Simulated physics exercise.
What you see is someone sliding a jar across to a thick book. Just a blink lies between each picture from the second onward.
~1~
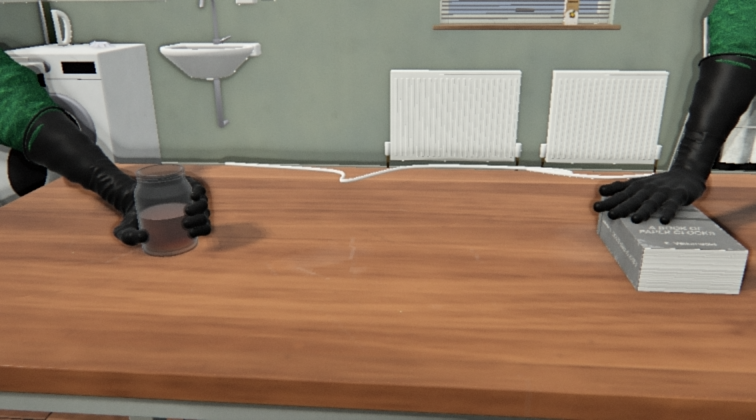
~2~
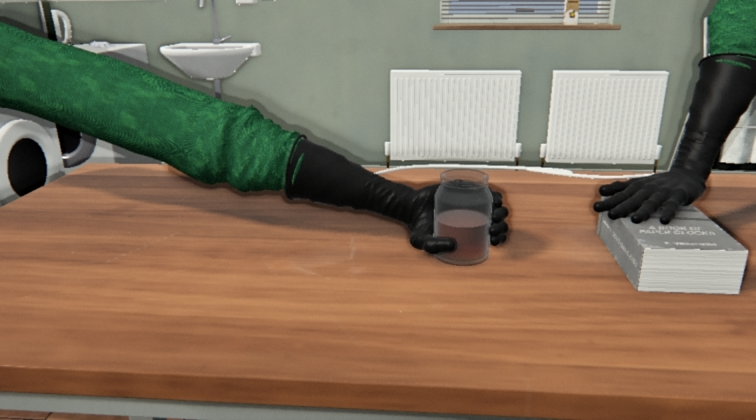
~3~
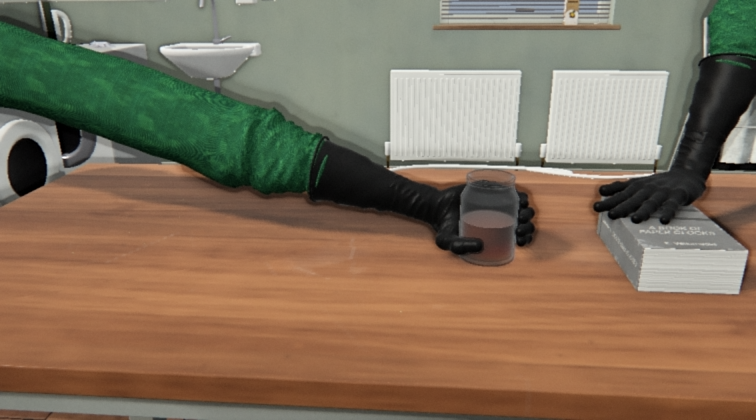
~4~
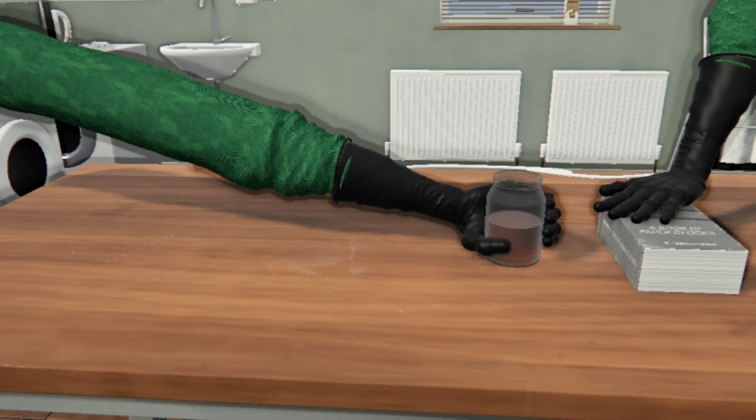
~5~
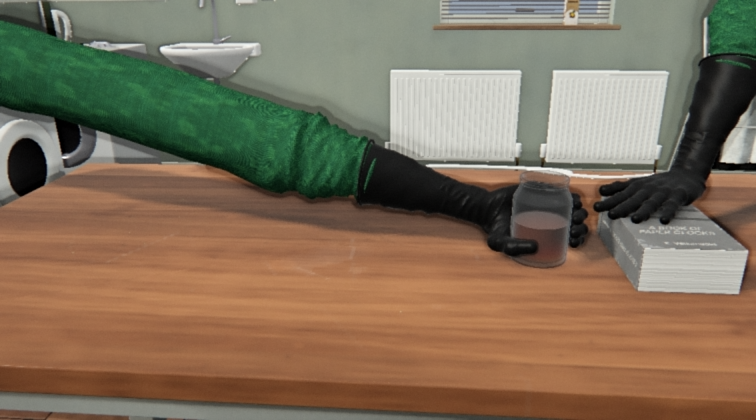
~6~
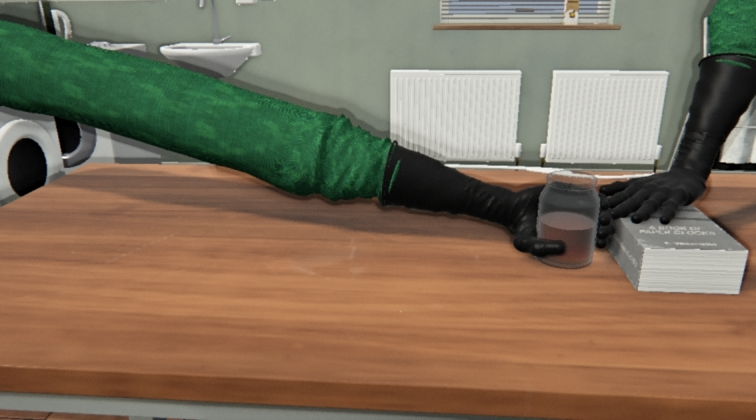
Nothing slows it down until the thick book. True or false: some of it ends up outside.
False.
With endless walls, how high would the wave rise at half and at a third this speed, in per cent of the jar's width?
In order, 20 % and 15 %.
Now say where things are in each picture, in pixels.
At rest; jar (165, 207) about half full; thick book (663, 241), in the first frame.
Under way; jar about half full, surface at (463, 219), in the second frame.
On by 25 px; jar (489, 214) about half full, in the third frame.
On by 25 px; jar about half full, surface at (514, 219), in the fourth frame.
On by 25 px; jar (542, 215) about half full, in the fifth frame.
On by 25 px; jar about half full, surface at (567, 221); thick book (663, 241), in the sixth frame.
Shortly, the jar meets the thick book.
Then, the iced tea surges up the wall; the wave climbs under half way to the rim.
At the finish, the jar stands at the thick book; none is lost.
